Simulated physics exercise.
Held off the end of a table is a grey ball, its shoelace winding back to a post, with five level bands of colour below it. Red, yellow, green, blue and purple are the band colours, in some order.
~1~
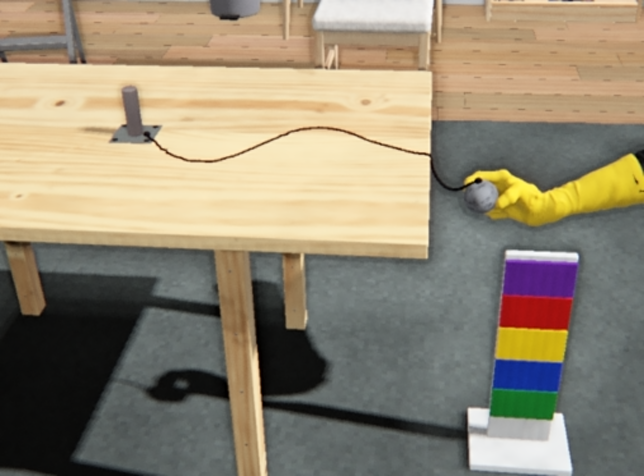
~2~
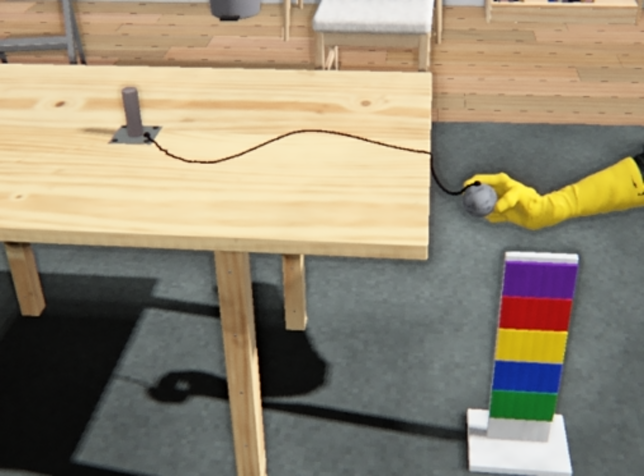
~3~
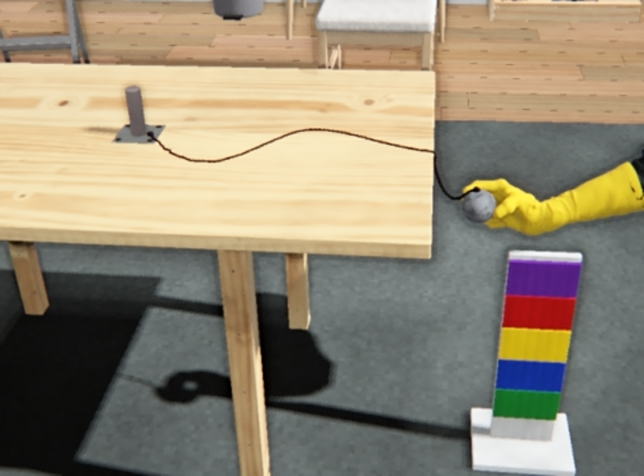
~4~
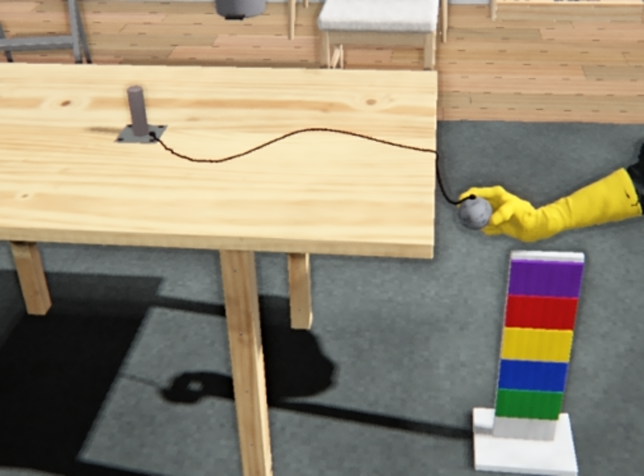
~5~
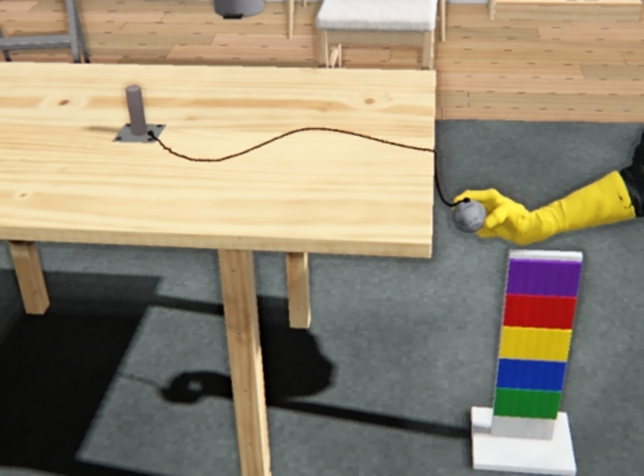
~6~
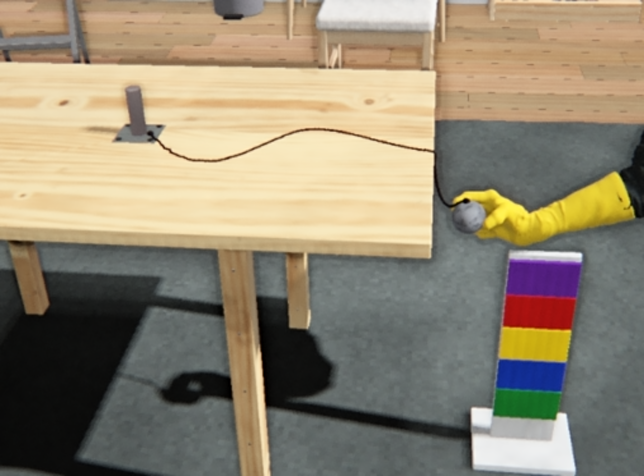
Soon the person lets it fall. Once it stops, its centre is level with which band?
The red band.
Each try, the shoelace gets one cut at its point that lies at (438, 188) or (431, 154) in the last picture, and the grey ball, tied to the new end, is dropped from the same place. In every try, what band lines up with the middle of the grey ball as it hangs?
Taking them in turn, you'd get purple, then higher than all five.
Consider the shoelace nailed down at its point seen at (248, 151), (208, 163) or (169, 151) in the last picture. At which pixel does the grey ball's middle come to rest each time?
In order: (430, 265), then (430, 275), then (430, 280).
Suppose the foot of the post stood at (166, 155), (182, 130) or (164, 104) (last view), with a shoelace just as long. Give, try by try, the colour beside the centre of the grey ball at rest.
For the first it is yellow, for the second yellow, for the third red.
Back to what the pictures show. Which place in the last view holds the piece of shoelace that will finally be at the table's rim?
It's the piece you see at (375, 140).
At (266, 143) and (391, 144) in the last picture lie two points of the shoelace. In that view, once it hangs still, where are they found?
Well, the first one sits at (309, 148), and the second one sits at (433, 183).
Early on, ball near (459, 308); level with red.
Midway, ball near (402, 292); level with red.
Near the end, ball near (432, 304); level with red.
Finally, ball near (430, 304); level with red. Its middle rests at the red band.
